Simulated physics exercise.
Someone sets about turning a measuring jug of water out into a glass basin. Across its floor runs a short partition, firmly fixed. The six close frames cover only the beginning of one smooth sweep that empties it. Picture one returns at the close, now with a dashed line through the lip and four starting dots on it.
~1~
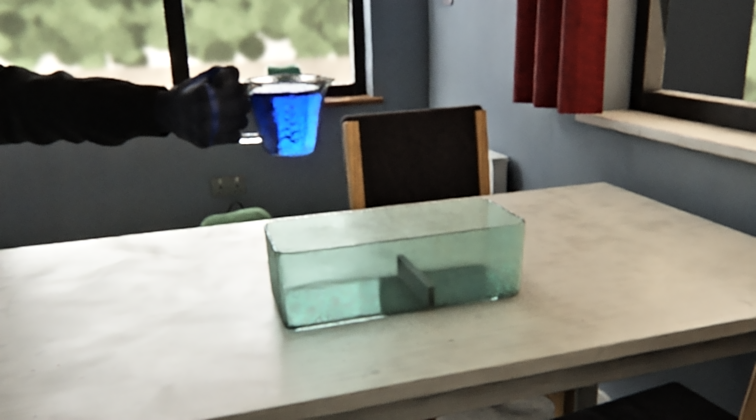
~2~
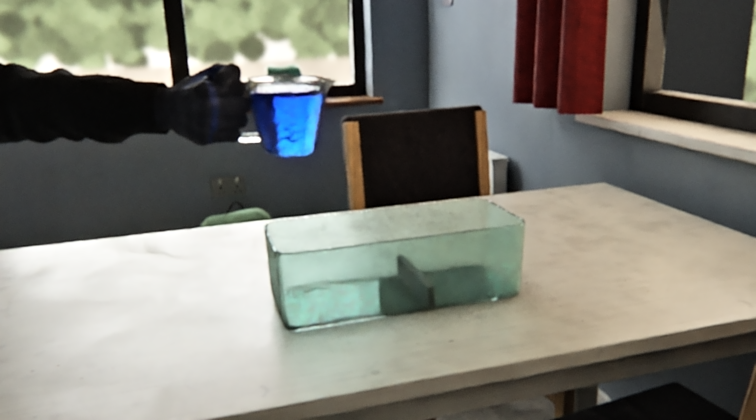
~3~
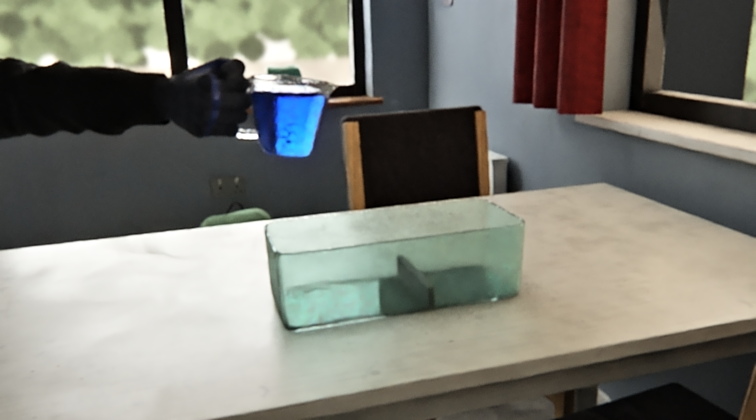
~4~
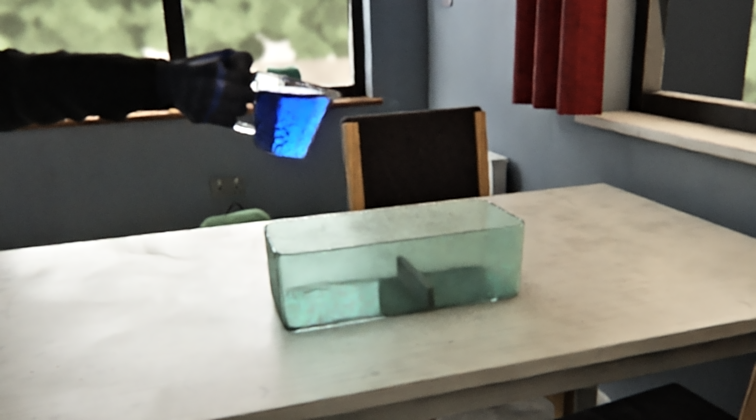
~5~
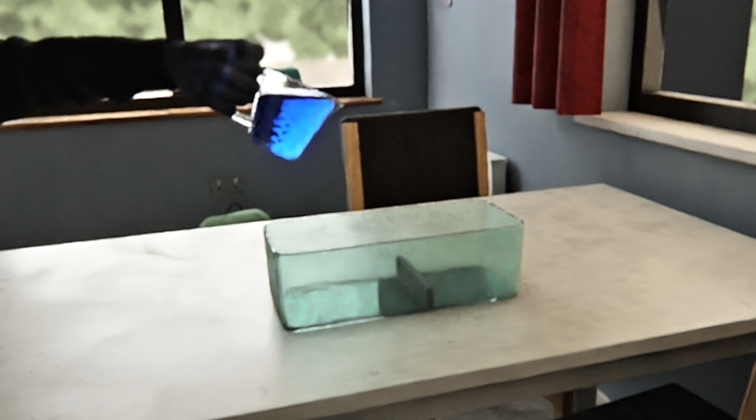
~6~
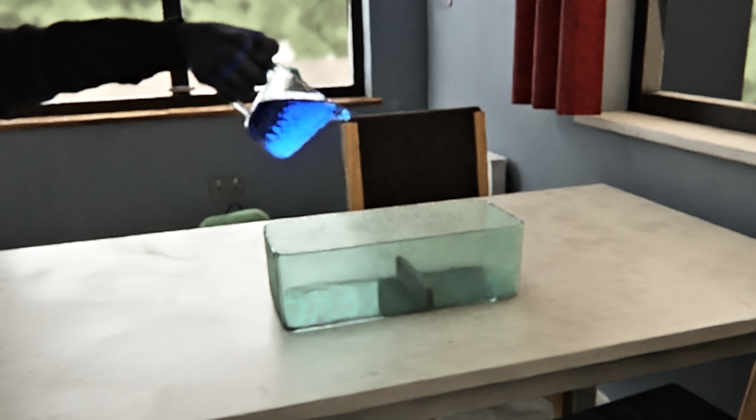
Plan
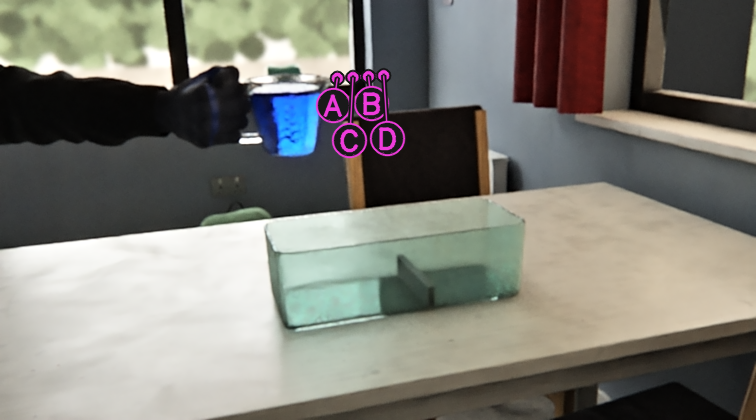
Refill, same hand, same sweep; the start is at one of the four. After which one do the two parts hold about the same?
Choose B.
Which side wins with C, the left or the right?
The left side.
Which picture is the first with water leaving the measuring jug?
In picture 6.
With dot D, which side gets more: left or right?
The right side.
In magenta, A at (337, 78); B at (368, 76); C at (353, 77); D at (383, 75).
With A, about 84 % ends left of the wall and 9 % right of it; 7 % is lost outside.
With B, about 54 % ends left of the wall and 43 % right of it; 3 % is lost outside.
With C, about 77 % ends left of the wall and 19 % right of it; 5 % is lost outside.
With D, about 17 % ends left of the wall and 80 % right of it; 3 % is lost outside.
